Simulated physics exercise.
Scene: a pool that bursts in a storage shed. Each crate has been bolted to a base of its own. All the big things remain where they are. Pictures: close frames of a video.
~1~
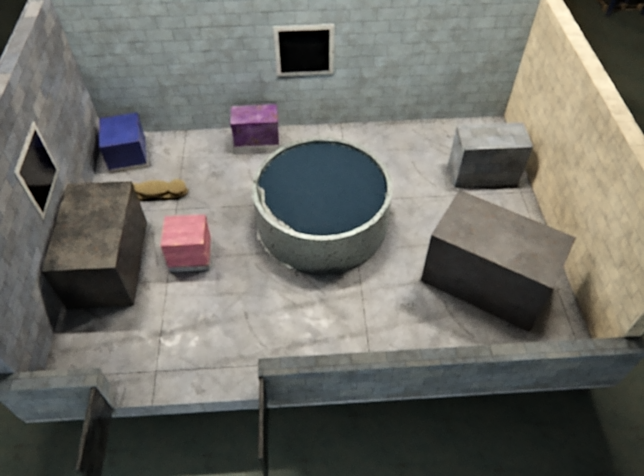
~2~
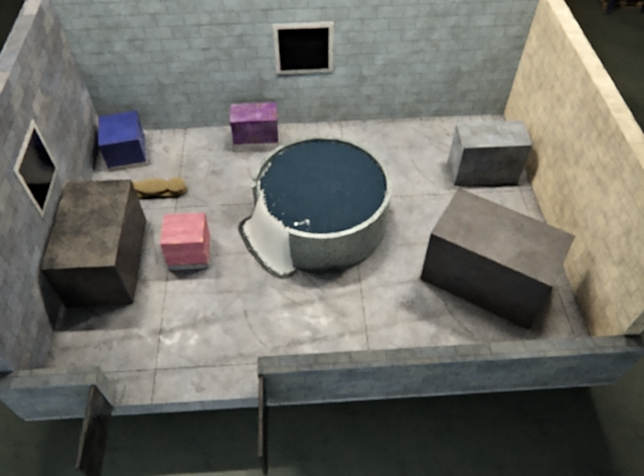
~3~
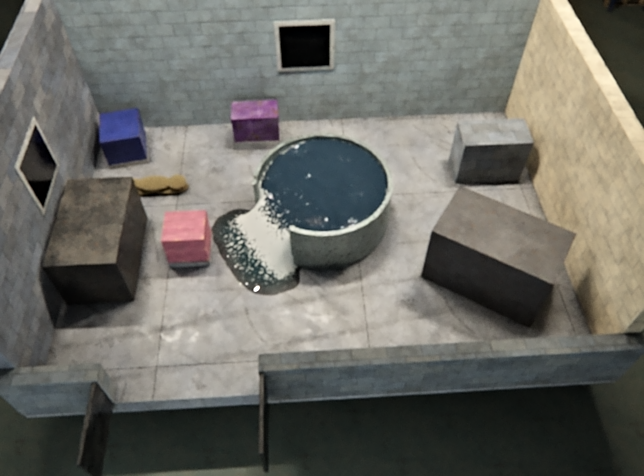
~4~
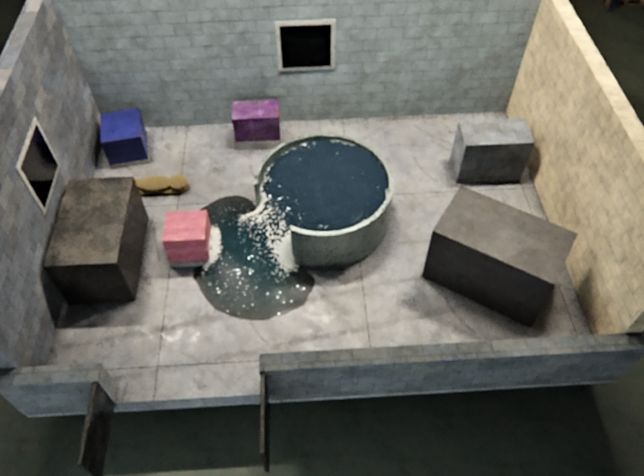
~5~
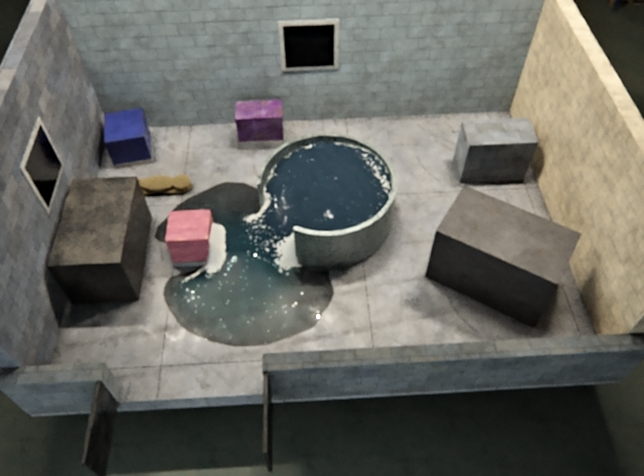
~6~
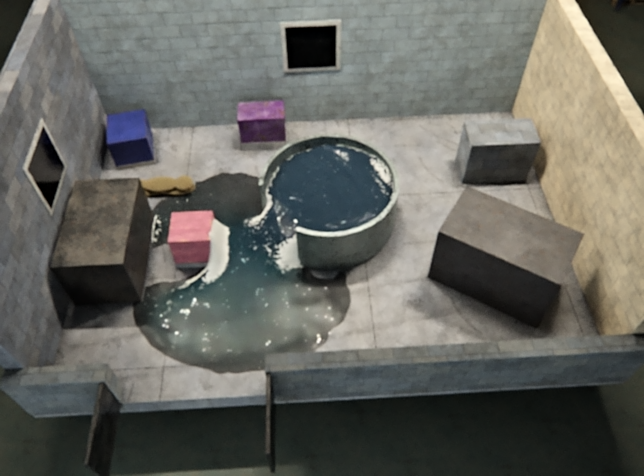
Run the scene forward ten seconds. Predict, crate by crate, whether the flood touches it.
At the end, the blue crate picks up moisture; the pink crate picks up moisture; the purple crate remains moisture-free.
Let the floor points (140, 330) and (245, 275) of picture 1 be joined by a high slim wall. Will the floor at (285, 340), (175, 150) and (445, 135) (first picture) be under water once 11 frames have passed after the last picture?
As listed: Awash, flooded, no water.
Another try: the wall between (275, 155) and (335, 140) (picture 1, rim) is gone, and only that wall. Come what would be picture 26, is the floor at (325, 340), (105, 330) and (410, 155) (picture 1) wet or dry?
Point one: Not reached. Point two: Not reached. Point three: Reached.
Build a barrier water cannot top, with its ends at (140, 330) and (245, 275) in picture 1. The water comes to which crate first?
My answer: The one in pink.
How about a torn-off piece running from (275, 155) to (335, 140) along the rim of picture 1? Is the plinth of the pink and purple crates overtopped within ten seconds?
Observed: Pink is doused; purple is doused.
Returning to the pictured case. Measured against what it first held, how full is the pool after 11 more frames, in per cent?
I'd say around 46 per cent.
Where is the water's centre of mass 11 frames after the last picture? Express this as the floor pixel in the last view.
Close to (260, 244), I reckon.
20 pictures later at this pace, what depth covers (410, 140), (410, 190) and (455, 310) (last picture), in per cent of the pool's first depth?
I'd put them at close to 0 per cent, then 0 per cent, then 0 per cent.
A moment on, water covers 30 % of the floor; the blue crate not reached, the pink crate water round its plinth, the purple crate not reached.
Next, water covers 40 % of the floor; the blue crate water round its plinth, the pink crate water round its plinth, the purple crate water round its plinth.
Then, water covers 40 % of the floor; the blue crate water round its plinth, the pink crate water round its plinth, the purple crate water round its plinth.
Later, water covers 50 % of the floor; the blue crate water round its plinth, the pink crate water round its plinth, the purple crate water round its plinth.
In the end, water covers 75 % of the floor; the blue crate was topped, the pink crate was topped, the purple crate stayed above the water.
